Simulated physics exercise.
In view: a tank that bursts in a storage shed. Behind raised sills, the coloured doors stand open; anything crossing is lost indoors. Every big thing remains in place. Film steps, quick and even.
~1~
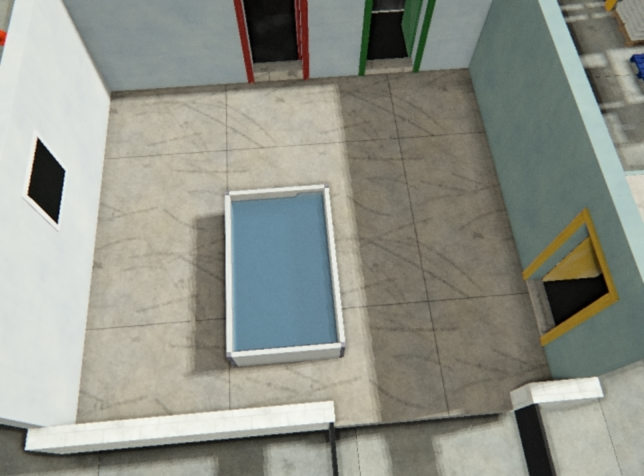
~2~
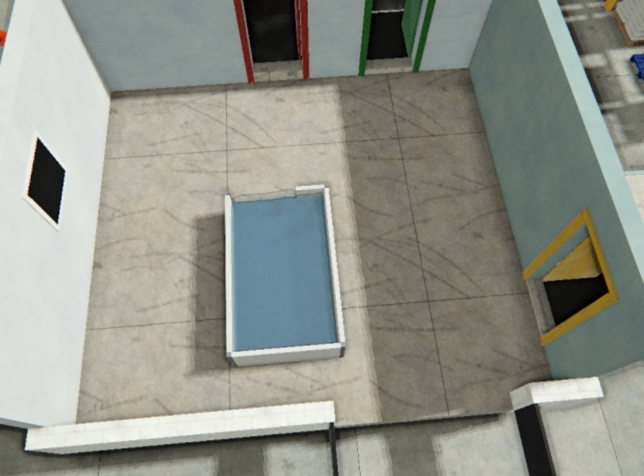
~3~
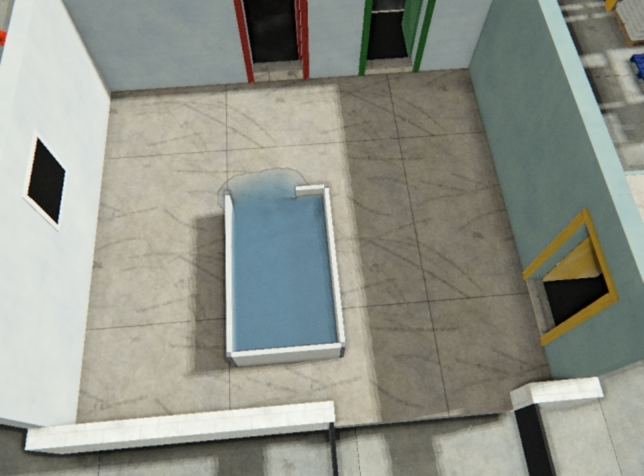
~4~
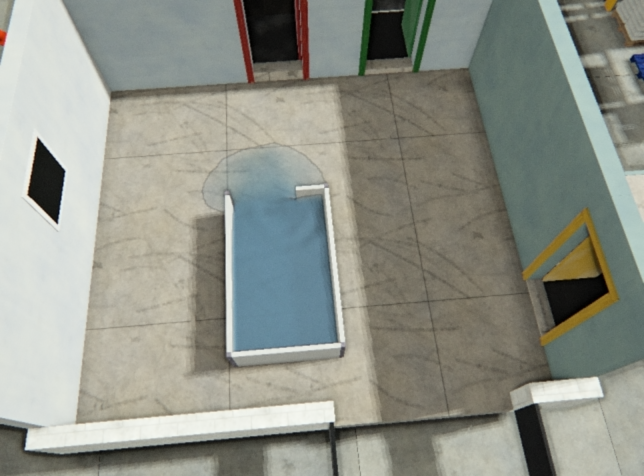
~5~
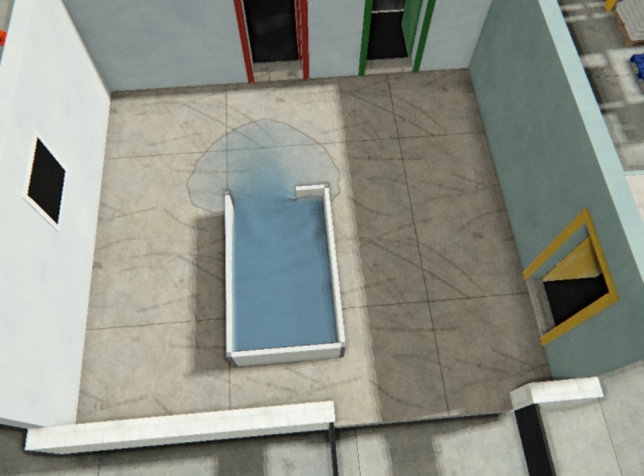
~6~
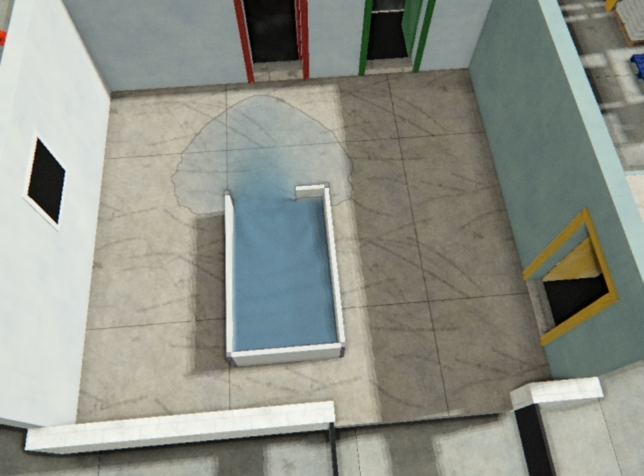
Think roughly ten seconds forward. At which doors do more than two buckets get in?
My prediction: The green door keeps to the limit, the yellow door keeps to the limit, the red door keeps to the limit.
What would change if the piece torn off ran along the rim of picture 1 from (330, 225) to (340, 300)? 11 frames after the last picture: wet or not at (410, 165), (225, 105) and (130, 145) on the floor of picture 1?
Sequence of results: Reached by the flood, missed by the flood, missed by the flood.
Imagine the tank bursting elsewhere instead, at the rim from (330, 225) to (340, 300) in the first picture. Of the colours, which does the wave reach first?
The door marked yellow.
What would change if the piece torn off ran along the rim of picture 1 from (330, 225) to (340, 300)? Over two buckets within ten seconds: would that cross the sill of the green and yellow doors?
The green one falls short; the yellow one exceeds it.
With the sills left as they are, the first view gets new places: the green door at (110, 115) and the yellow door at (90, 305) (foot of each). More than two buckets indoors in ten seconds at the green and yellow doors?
In short: The green door tops the mark, the yellow door falls short.
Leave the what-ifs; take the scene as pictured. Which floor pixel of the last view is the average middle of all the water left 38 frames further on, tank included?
Close to (271, 191).
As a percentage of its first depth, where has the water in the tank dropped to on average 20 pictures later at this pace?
Close to 40 %.
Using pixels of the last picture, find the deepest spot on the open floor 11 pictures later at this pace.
Around (111, 97).
A moment on, water covers 20 % of the floor; the green door not reached, the yellow door not reached, the red door wet at the sill, nothing in.
Next, water covers 30 % of the floor; the green door wet at the sill, nothing in, the yellow door not reached, the red door wet at the sill, nothing in.
Then, water covers 35 % of the floor; the green door wet at the sill, nothing in, the yellow door not reached, the red door under two buckets in.
Later, water covers 70 % of the floor; the green door wet at the sill, nothing in, the yellow door wet at the sill, nothing in, the red door under two buckets in.
In the end, water covers 95 % of the floor; the green door wet at the sill, nothing in, the yellow door wet at the sill, nothing in, the red door under two buckets in.
